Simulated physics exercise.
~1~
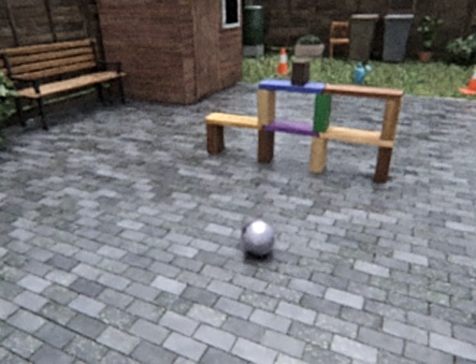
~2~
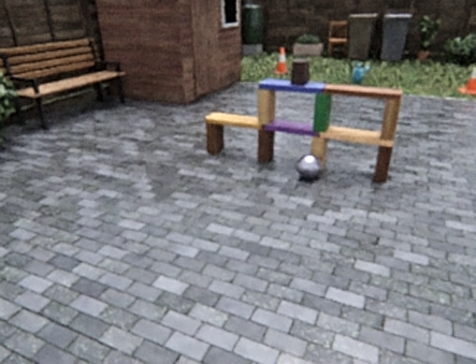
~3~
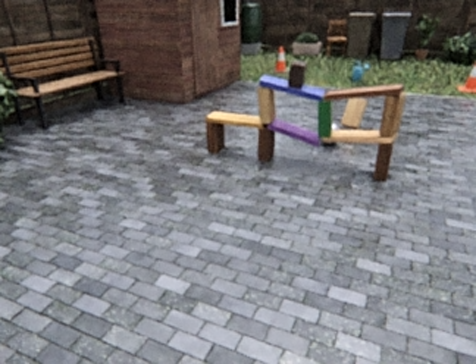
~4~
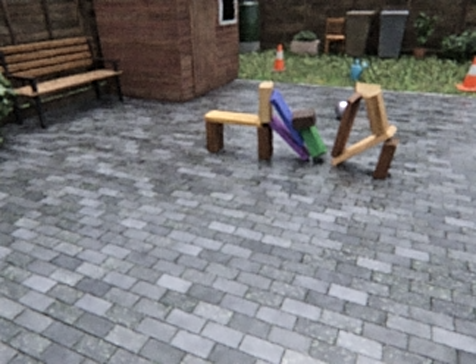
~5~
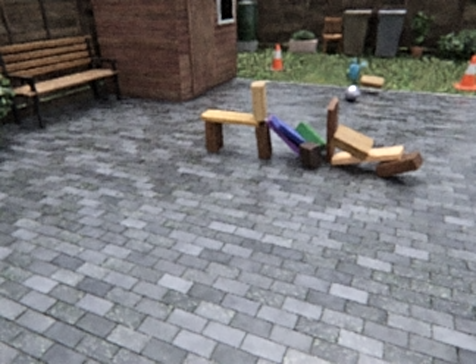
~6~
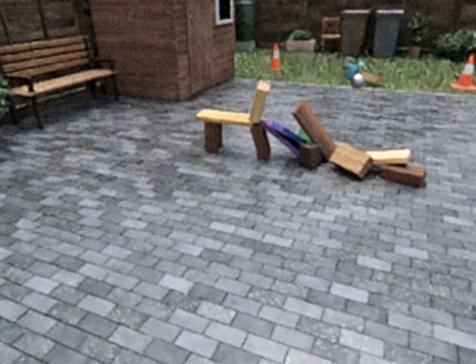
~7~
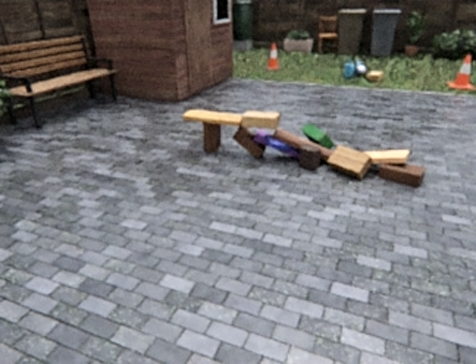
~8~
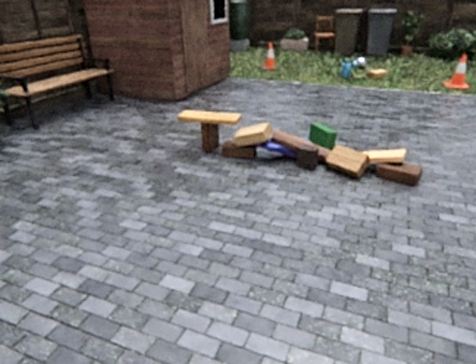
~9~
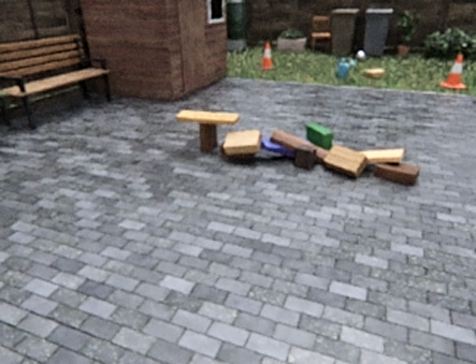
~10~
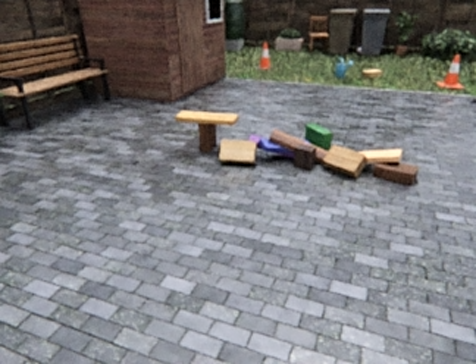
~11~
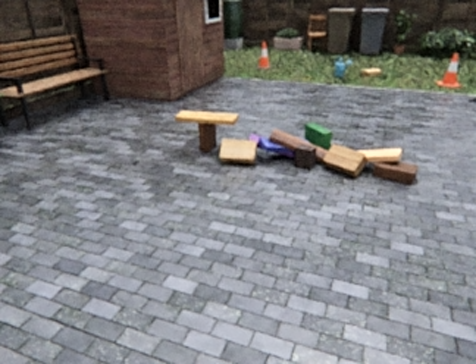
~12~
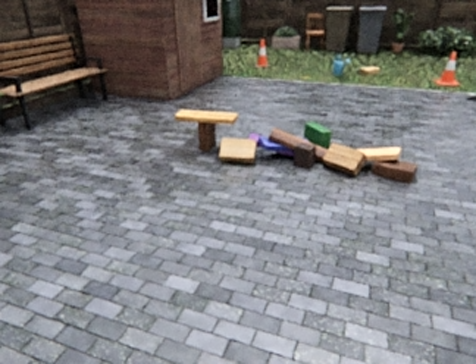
A two-level structure of wooden posts and planks, with a blue plank on top, a green post in the middle and a purple plank below, stands on a grey brick patio, seen from slightly above. A bench and brown shed are at left, with grass, bins and orange cones behind. A silvery ball rolls away from the viewer into the structure and knocks out a post beneath the middle. The blue and purple planks tilt and drop, the green post topples, and the right side folds down. The ball rolls onto the grass as the remaining upper post falls. Blocks lie heaped beside one plank still raised at left.
